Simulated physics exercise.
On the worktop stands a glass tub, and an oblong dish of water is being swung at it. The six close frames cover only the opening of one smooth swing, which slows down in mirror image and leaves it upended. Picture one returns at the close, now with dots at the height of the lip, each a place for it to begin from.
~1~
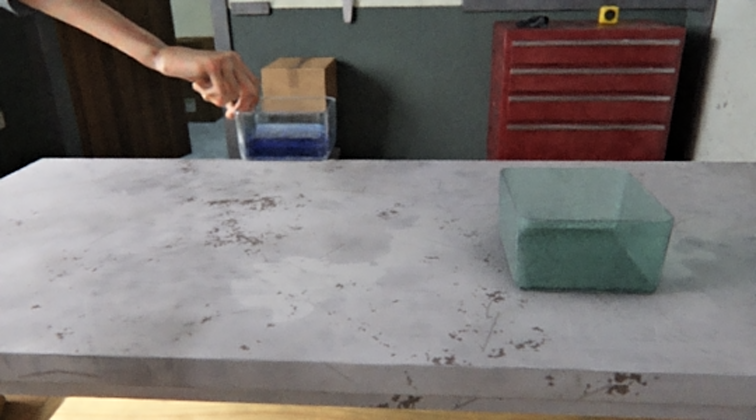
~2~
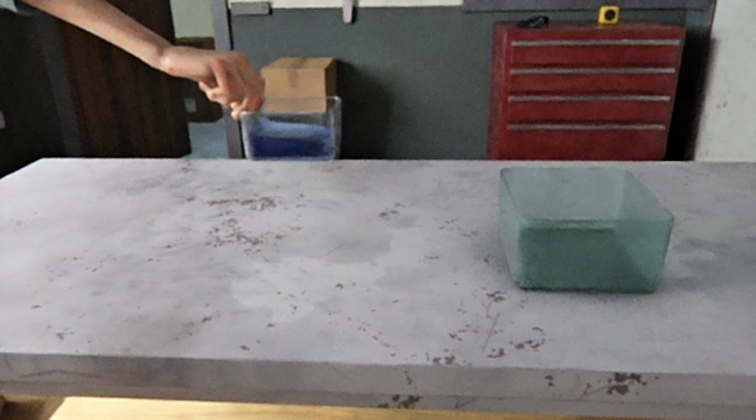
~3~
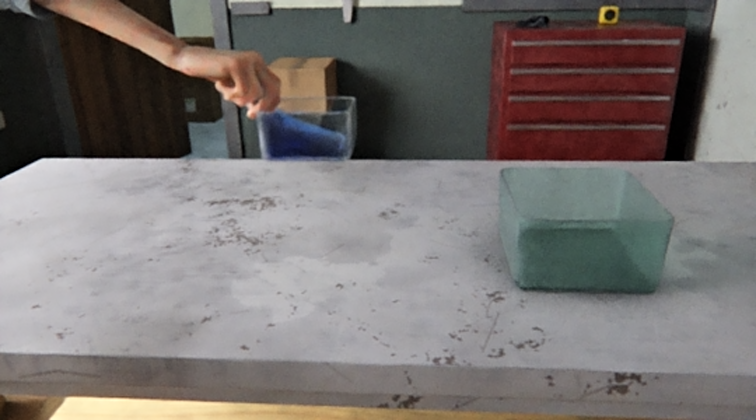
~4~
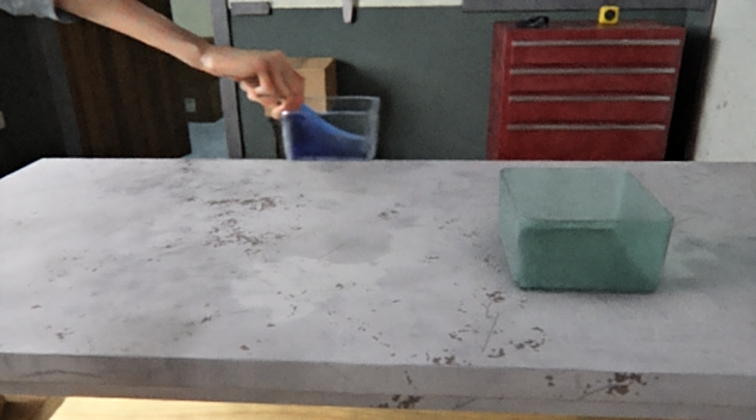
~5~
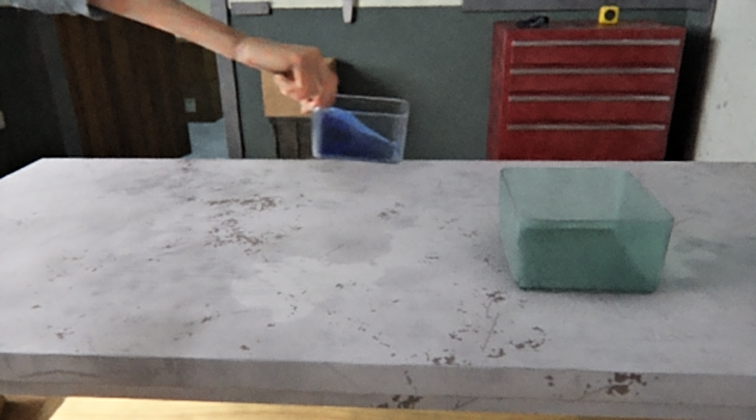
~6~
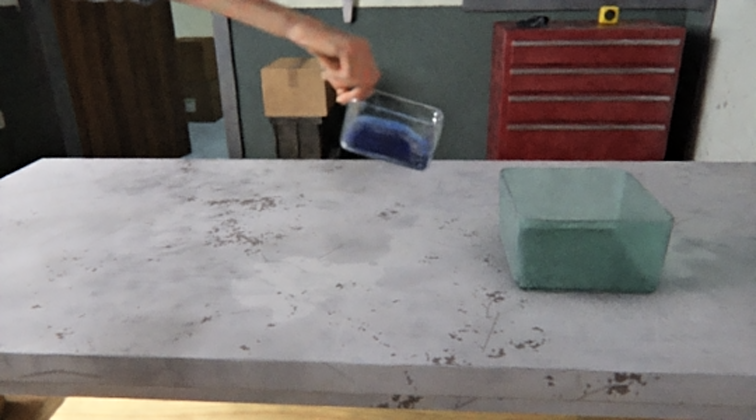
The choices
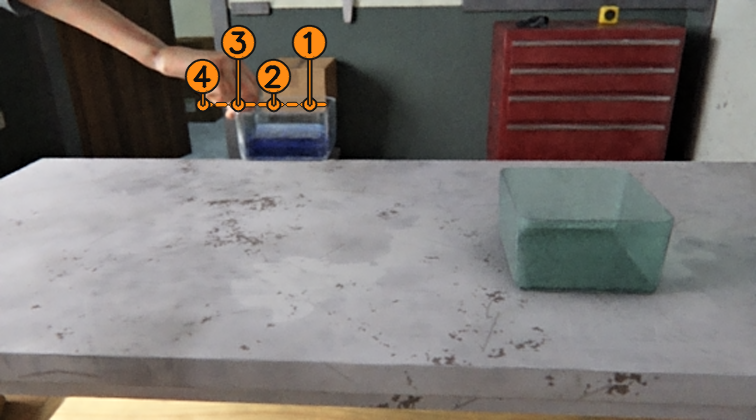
A hand at upper left holds a clear oblong dish of blue liquid beyond a pale, stained worktop, seen from a fixed view in a workshop-like room. A greenish glass tub stands on the worktop at right, with a red drawer cabinet and a cardboard box behind. The hand carries the dish rightward, the liquid sloshing inside, then tilts it slightly down to the right.
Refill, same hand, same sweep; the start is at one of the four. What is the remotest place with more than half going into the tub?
The answer is dot 1.
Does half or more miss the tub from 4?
Yes, that goes wrong.
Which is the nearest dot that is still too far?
The answer is 2.
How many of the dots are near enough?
One of them.
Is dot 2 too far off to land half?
Yes.
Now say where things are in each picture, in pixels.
The first frame shows upright, lip at (330, 104); tub from (513, 286) to (657, 289); nothing has left yet.
The second frame shows upright, lip at (335, 104); nothing has left yet.
The third frame shows upright, lip at (351, 104); nothing has left yet.
The fourth frame shows upright, lip at (376, 104); nothing has left yet.
The fifth frame shows tipped about 4°, lip at (407, 107); nothing has left yet.
The sixth frame shows tipped about 17°, lip at (441, 117); nothing has left yet.
In orange, 1 at (309, 104); 2 at (273, 104); 3 at (238, 104); 4 at (202, 104).
With 1, about 67 % lands in the tub, 30 % falls short and 3 % goes beside or beyond.
With 2, about 30 % lands in the tub, 66 % falls short and 4 % goes beside or beyond.
With 3, about 8 % lands in the tub, 90 % falls short.
With 4, about 0 % lands in the tub, 99 % falls short.
